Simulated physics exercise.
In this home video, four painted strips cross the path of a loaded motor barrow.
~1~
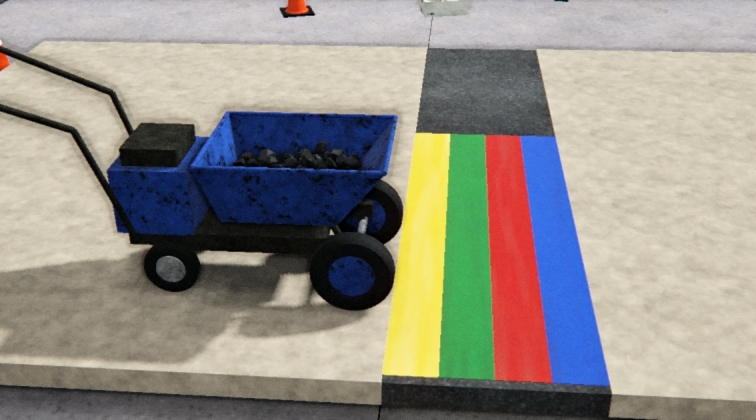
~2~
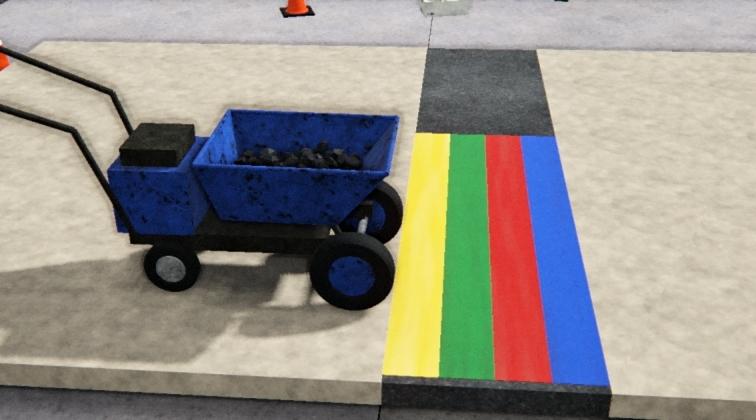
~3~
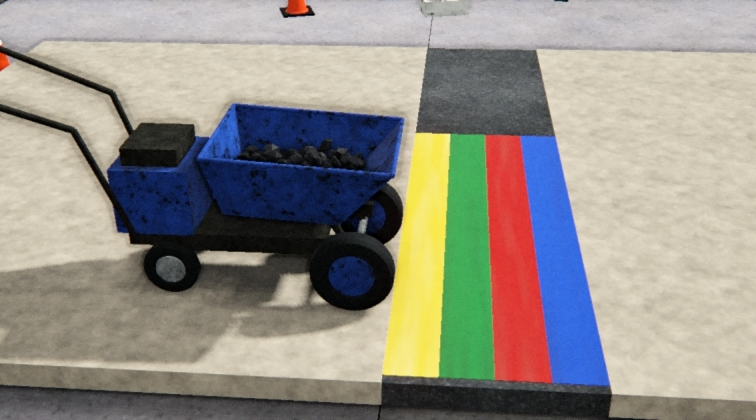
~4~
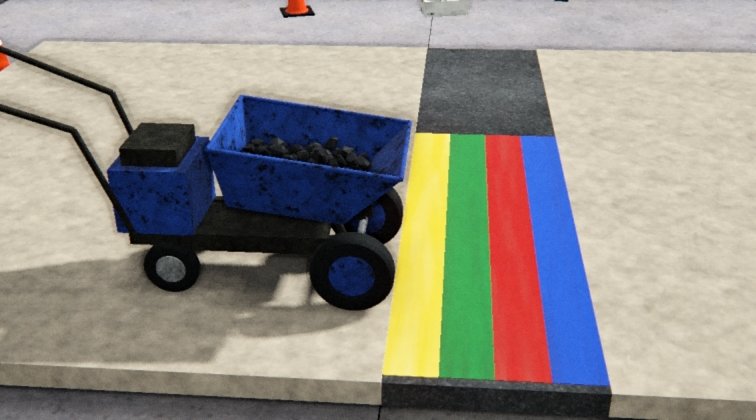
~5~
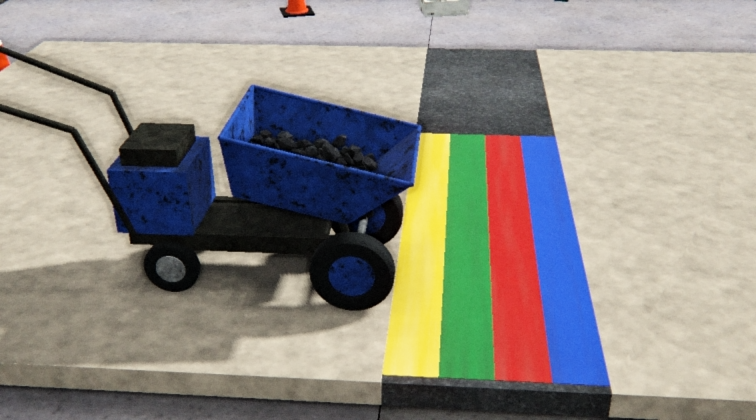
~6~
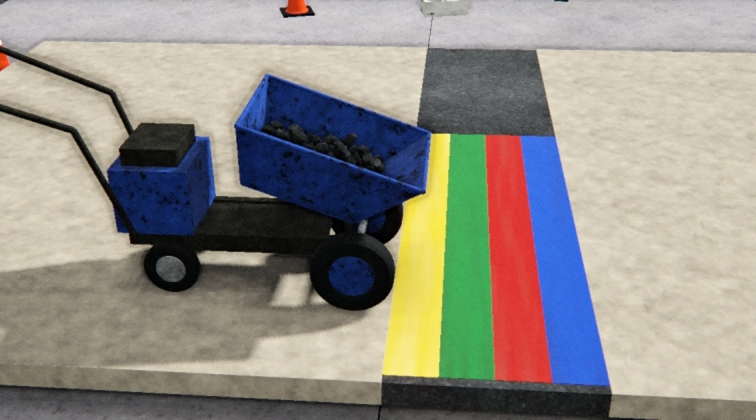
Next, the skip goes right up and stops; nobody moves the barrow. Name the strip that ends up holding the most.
Red.
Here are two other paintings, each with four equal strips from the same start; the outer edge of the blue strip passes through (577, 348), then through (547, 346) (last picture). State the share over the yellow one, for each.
Shares: Close to 0 %; close to 0 %.
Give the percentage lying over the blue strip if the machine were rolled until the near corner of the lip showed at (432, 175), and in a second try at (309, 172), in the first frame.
That would be roughly 40 in a hundred and then roughly 0 in a hundred.
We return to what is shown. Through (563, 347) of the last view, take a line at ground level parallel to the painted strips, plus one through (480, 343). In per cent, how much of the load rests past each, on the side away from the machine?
Close to 10 and 80 per cent respectively.
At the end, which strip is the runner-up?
That would be the green strip.
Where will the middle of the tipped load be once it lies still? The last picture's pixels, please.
Centre at rest: Close to (506, 273).
Just after the last frame, skip tipped steeply; every one in the skip.
A moment on, skip tipped right over; almost all in the skip; just a few over the green strip; just a few over the red strip.
Further on, skip tipped right over; roughly a quarter in the skip; roughly a quarter over the green strip; roughly half over the red strip; roughly a quarter over the blue strip; just a few off the paint.
When it is over, skip tipped right over; just a few in the skip; not one over the yellow strip; roughly a third over the green strip; roughly half over the red strip; roughly a quarter over the blue strip; just a few off the paint.
